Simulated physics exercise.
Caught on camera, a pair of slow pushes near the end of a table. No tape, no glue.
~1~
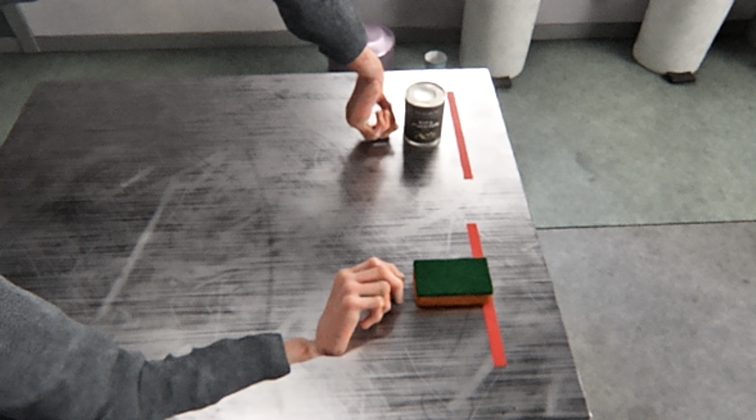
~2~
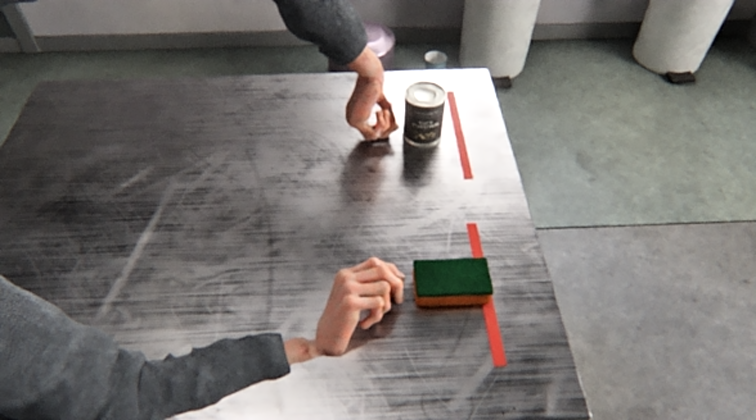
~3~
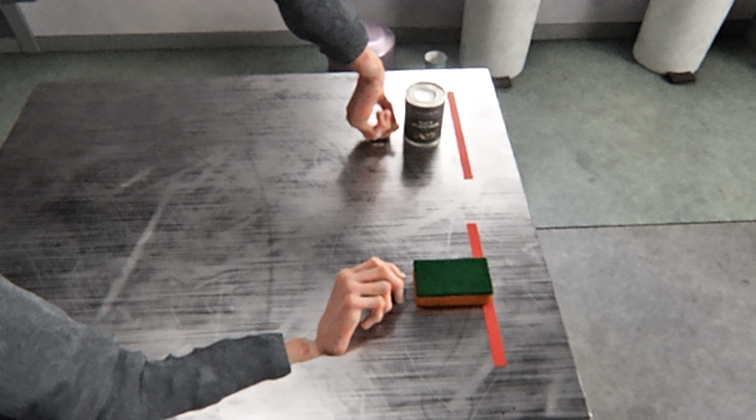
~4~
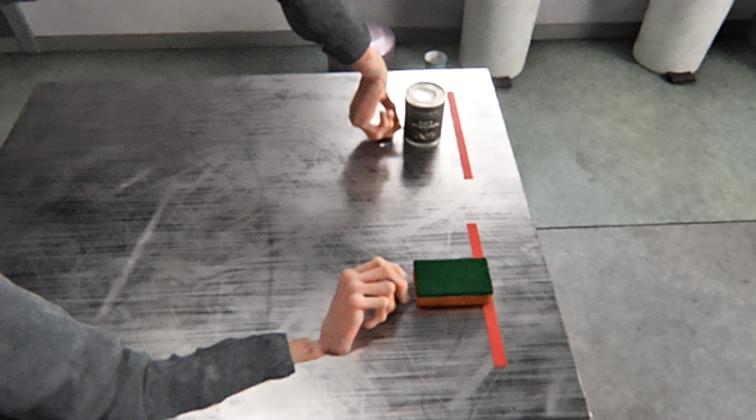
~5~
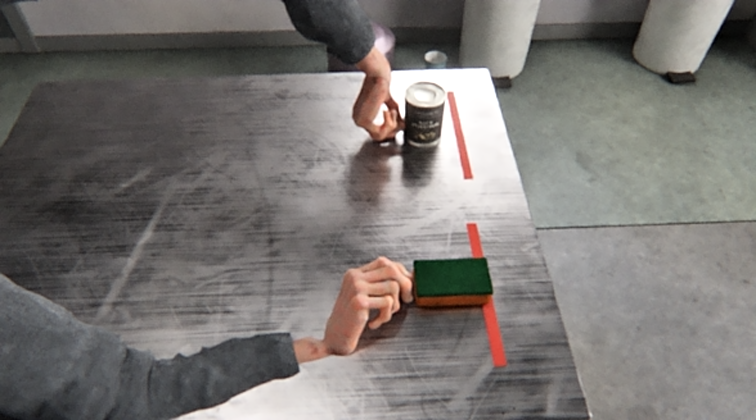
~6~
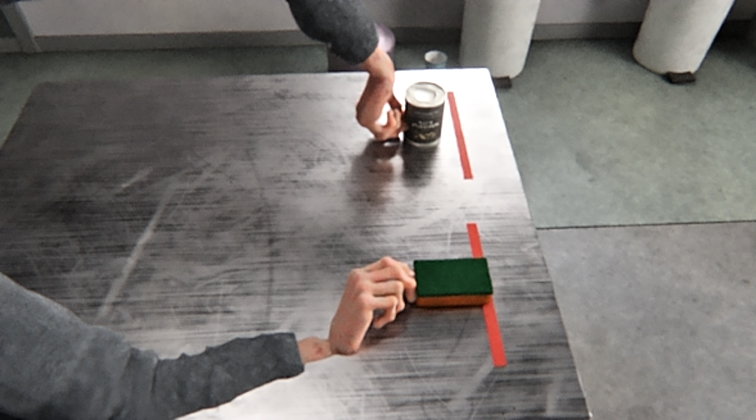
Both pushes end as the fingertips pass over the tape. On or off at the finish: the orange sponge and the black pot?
Outcome: The orange sponge stays on the table and the black pot stays on the table.
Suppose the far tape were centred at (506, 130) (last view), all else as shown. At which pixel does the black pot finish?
Near (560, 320).
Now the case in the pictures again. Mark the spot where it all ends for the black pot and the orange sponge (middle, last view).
About (486, 112), and the other about (529, 279).
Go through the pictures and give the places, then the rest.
Orange sponge (452, 282); black pot (424, 113), in the first frame.
Black pot (424, 114), in the second frame.
Orange sponge (452, 282), in the third frame.
Black pot (424, 114), in the fourth frame.
Orange sponge (452, 282), in the fifth frame.
Orange sponge (452, 282); black pot (424, 114), in the sixth frame.
Then, 0.60 s later than the last frame, orange sponge shifted a little near (479, 281); black pot shifted a little near (446, 113).
When it is over, the orange sponge remains on top, near (529, 279); the black pot remains on top, near (486, 112).
